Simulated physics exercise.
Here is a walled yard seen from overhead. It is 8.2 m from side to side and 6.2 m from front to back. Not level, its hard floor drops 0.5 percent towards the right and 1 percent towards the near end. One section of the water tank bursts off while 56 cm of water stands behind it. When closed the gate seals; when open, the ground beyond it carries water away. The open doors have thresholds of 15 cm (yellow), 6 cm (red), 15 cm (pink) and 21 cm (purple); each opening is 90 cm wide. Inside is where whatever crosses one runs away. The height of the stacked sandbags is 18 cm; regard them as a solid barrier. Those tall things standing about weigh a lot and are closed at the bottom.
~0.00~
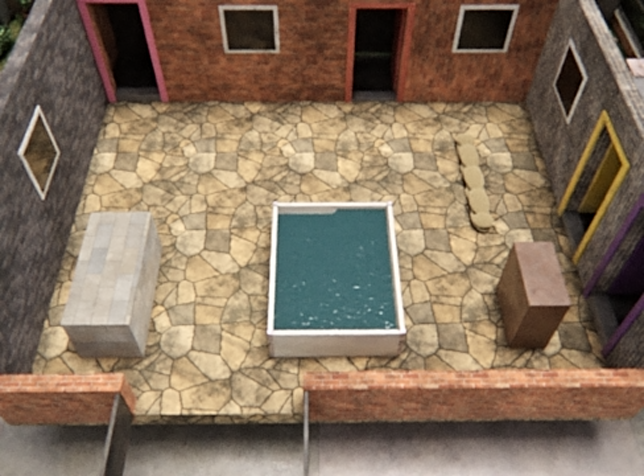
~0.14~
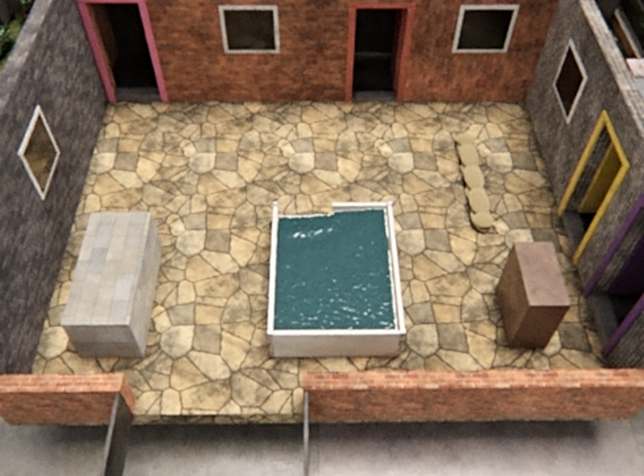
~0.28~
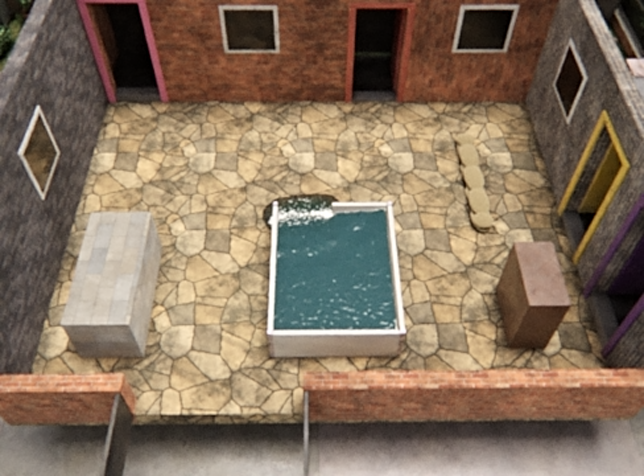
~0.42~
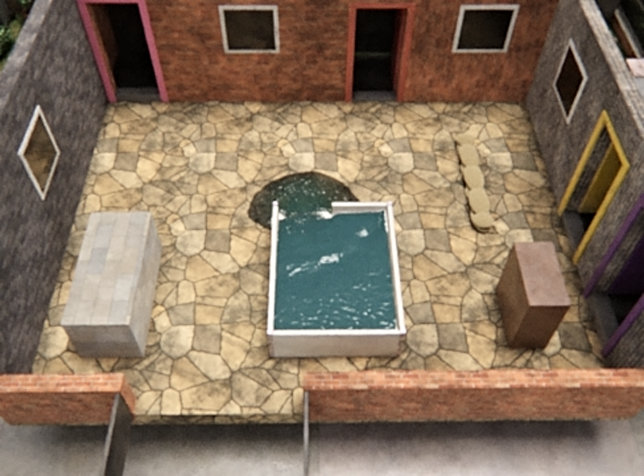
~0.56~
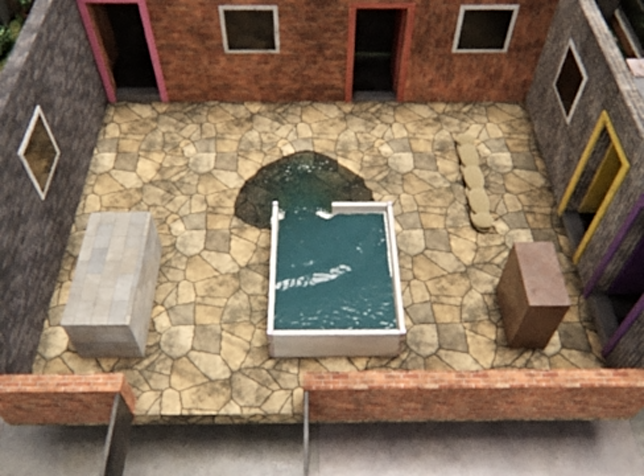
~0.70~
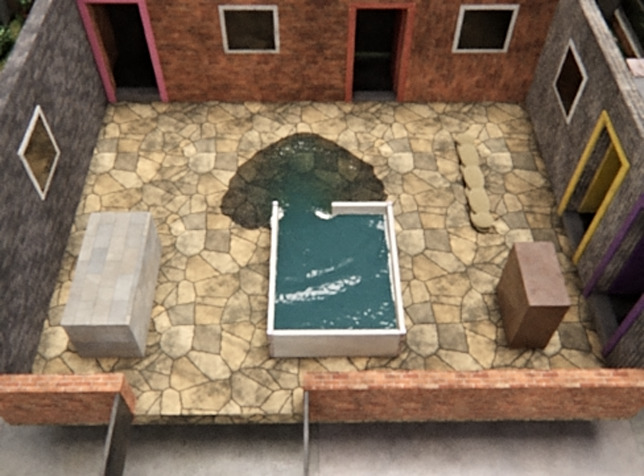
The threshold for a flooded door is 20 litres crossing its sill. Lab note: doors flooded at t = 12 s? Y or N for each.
Yellow door N, red door Y, pink door N, purple door N.
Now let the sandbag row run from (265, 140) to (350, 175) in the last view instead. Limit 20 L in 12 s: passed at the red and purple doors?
Doors: Red stays under / purple stays under.
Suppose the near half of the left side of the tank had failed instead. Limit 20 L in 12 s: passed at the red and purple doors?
Then: Red below, purple under.
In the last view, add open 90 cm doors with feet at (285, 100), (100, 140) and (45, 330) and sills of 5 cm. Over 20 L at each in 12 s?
First doorway gets there, second gets there, third falls short.
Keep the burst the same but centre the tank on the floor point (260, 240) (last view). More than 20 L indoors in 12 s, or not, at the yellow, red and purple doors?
Yellow gets no more than that, red gets no more than that, purple gets no more than that.
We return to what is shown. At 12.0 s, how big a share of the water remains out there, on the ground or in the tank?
94 %.
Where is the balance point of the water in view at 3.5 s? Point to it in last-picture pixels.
Near (300, 205).
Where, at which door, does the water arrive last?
The purple door.
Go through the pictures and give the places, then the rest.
The first picture shows still water, 56 cm deep, in the water tank at (334, 266).
In the second picture, water pours out on the water tank's far side and has run 0.5 m, to a hidden place; typically 9 cm deep outside, 56 cm at the water tank's back.
In the third picture, water pours out on the water tank's far side and has run 0.8 m, to (326, 199); typically 9 cm deep outside, 56 cm at the water tank's back.
In the fourth picture, water pours out on the water tank's far side and has run 1.3 m, to (319, 176); typically 6 cm deep outside, 56 cm at the water tank's back.
In the fifth picture, the front is at (312, 154), 1.8 m from the gap on the water tank's far side; 2.6 m2 of floor is under water; 56 cm left at the back of the water tank.
In the sixth picture, water pours out on the water tank's far side and has run 2.3 m, to (299, 136); typically 4 cm deep outside, 56 cm at the water tank's back.
After 1.4 s water covers 20 % of the floor and is deepest (30 cm) near (302, 223); yellow door not reached, red door not reached, pink door not reached, purple door not reached.
After 2.2 s water covers 30 % of the floor and is deepest (26 cm) near (302, 223); yellow door not reached, red door 14 cm at the sill, 8 L in, pink door not reached, purple door not reached.
After 3.5 s water covers 35 % of the floor and is deepest (21 cm) near (109, 102); yellow door not reached, red door 12 cm at the sill, 45 L in, pink door 12 cm at the sill, 0 L in, purple door not reached.
After 7.0 s water covers 70 % of the floor and is deepest (14 cm) near (28, 386); yellow door 3 cm at the sill, 0 L in, red door 7 cm at the sill, 69 L in, pink door 9 cm at the sill, 3 L in, purple door 2 cm at the sill, 0 L in.
After 12.0 s water covers 90 % of the floor and is deepest (10 cm) near (25, 398); yellow door 3 cm at the sill, 0 L in, red door 4 cm at the sill, 70 L in, pink door 3 cm at the sill, 3 L in, purple door 6 cm at the sill, 0 L in.
